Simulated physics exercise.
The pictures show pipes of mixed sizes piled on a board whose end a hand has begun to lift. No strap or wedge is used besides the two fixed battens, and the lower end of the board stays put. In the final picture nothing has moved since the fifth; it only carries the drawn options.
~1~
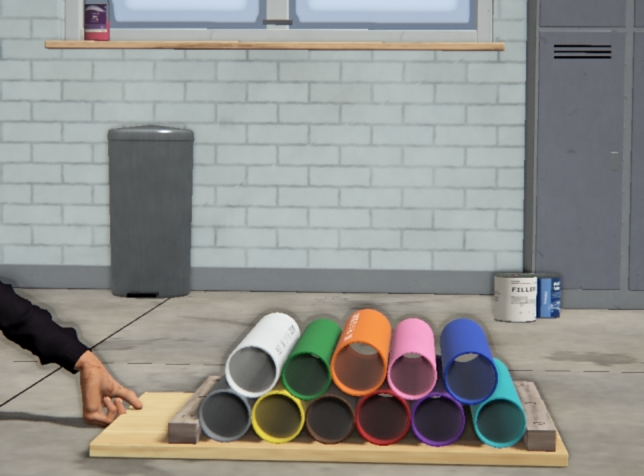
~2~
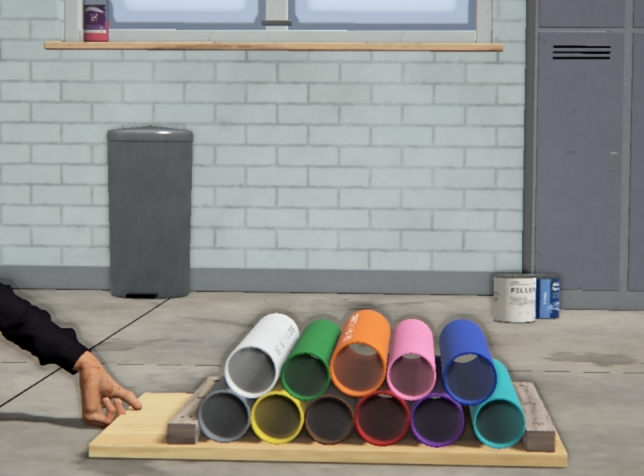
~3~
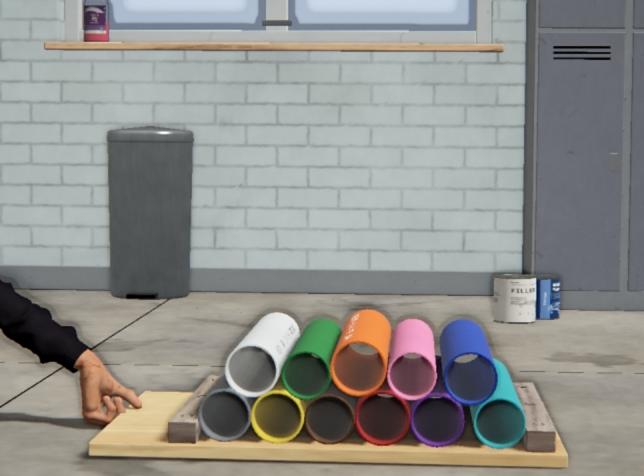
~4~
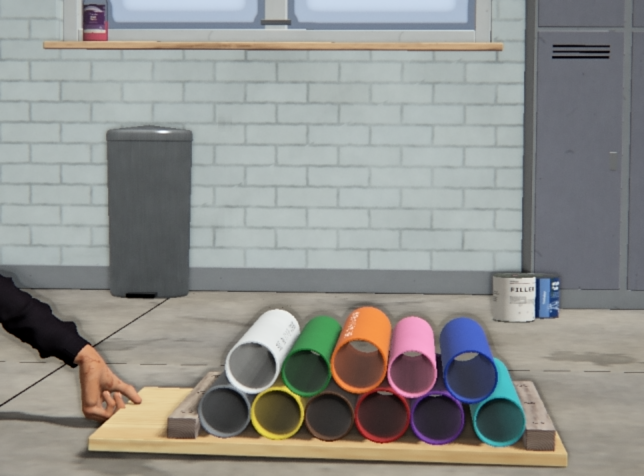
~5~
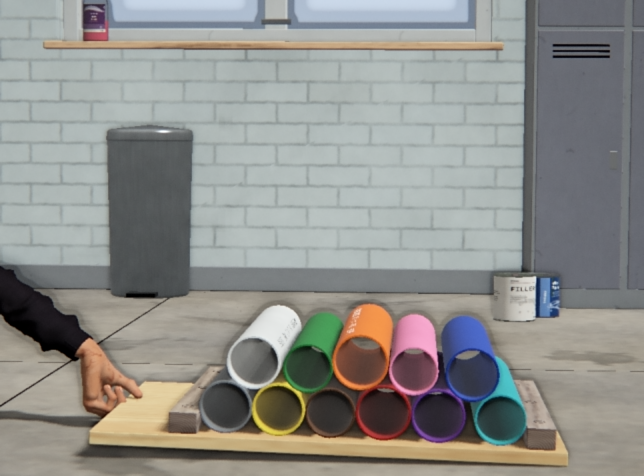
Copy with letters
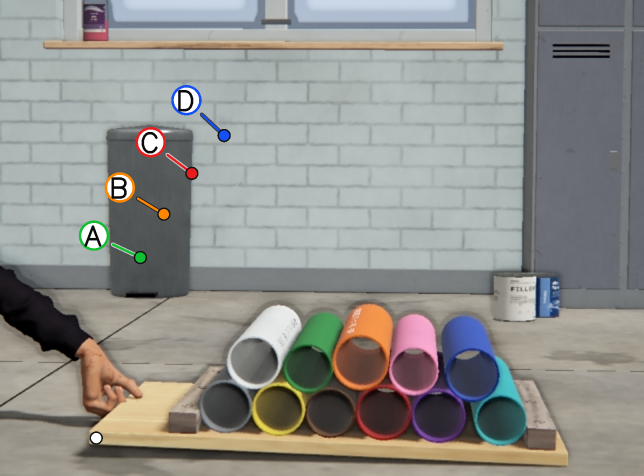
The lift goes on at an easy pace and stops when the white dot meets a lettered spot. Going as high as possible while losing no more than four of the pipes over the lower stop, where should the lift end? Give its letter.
Raise it to A.
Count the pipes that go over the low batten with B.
With B, five.
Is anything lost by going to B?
At B: Yes.
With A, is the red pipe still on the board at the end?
Yes.
On the marked copy, A at (140, 258); B at (164, 214); C at (192, 173); D at (224, 136); the white dot at (96, 438).
Taking A. A third of the way, board at 16°.
Two thirds of the way, board at 25°.
When it is over, board at 25°, none over the low batten.
As for the rest, B five over the low batten; C five over the low batten; D five over the low batten.
